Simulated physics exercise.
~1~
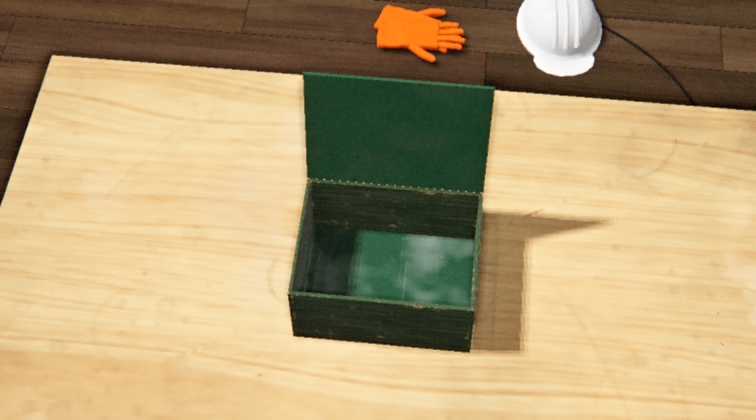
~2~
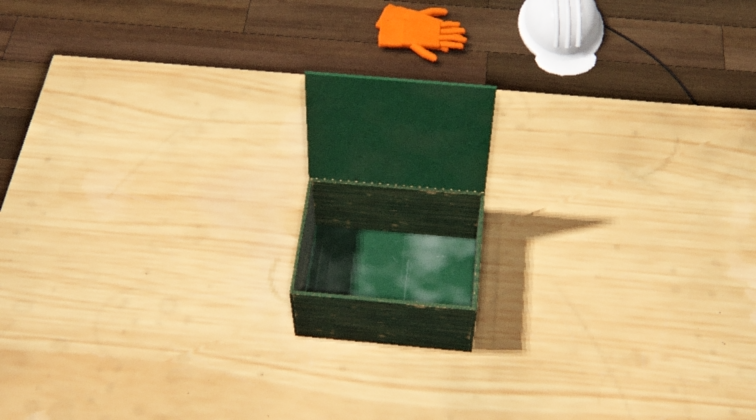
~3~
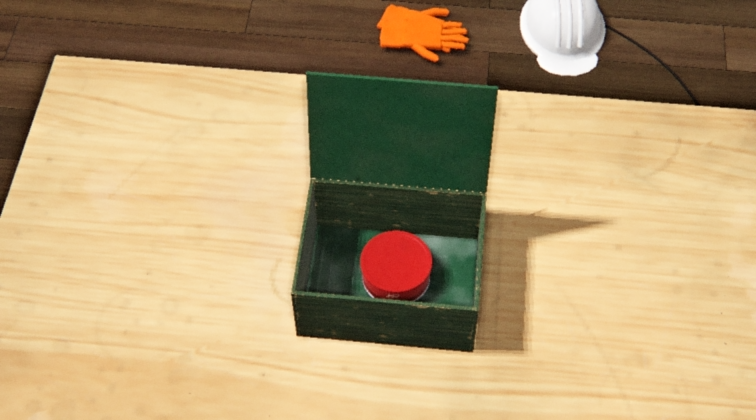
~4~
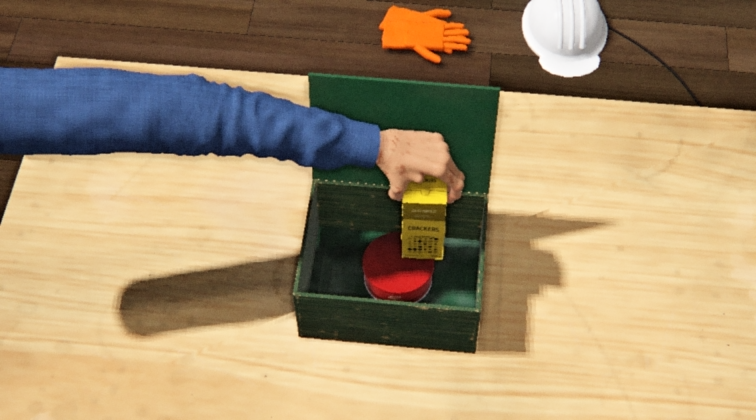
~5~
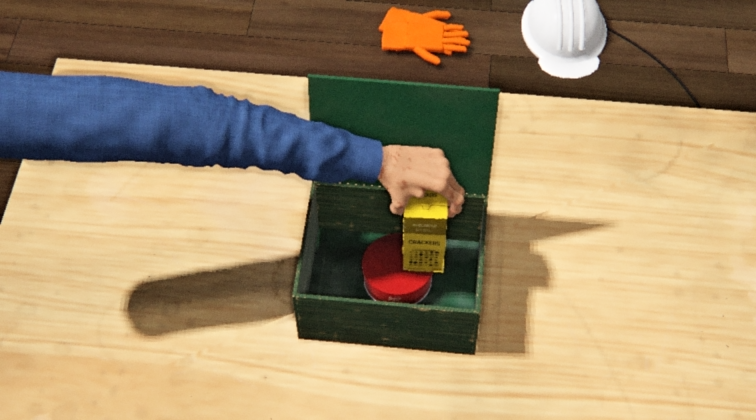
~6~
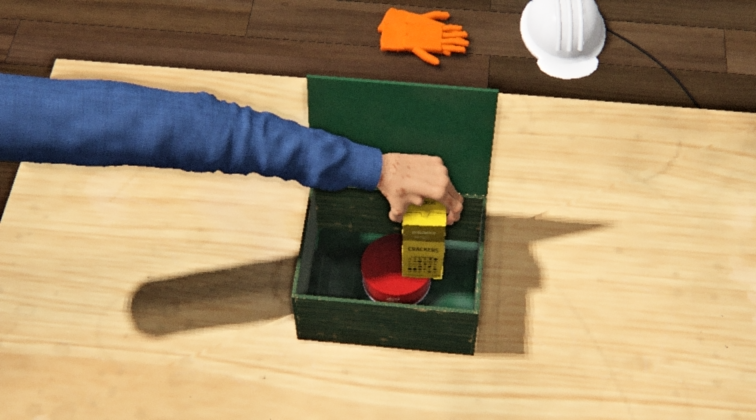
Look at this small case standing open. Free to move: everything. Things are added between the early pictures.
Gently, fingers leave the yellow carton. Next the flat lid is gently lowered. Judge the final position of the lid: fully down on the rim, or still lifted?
Turns out the lid is kept open.
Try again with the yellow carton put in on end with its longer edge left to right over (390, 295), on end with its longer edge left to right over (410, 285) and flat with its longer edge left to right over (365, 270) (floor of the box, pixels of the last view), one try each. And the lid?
Open, Open, Closed.
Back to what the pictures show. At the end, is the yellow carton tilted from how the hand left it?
As it turns out, the yellow carton keeps its original angle.
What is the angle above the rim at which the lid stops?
Around 55 degrees.
Then, 1.00 s on from there, lid starting down.
Then, 1.30 s on from there, lid 78° above the rim.
Then, 1.60 s on from there, lid 60° above the rim.
In the end, lid 55° above the rim; both unmoved. At the end, from the last picture's camera, yellow carton near (424, 237).
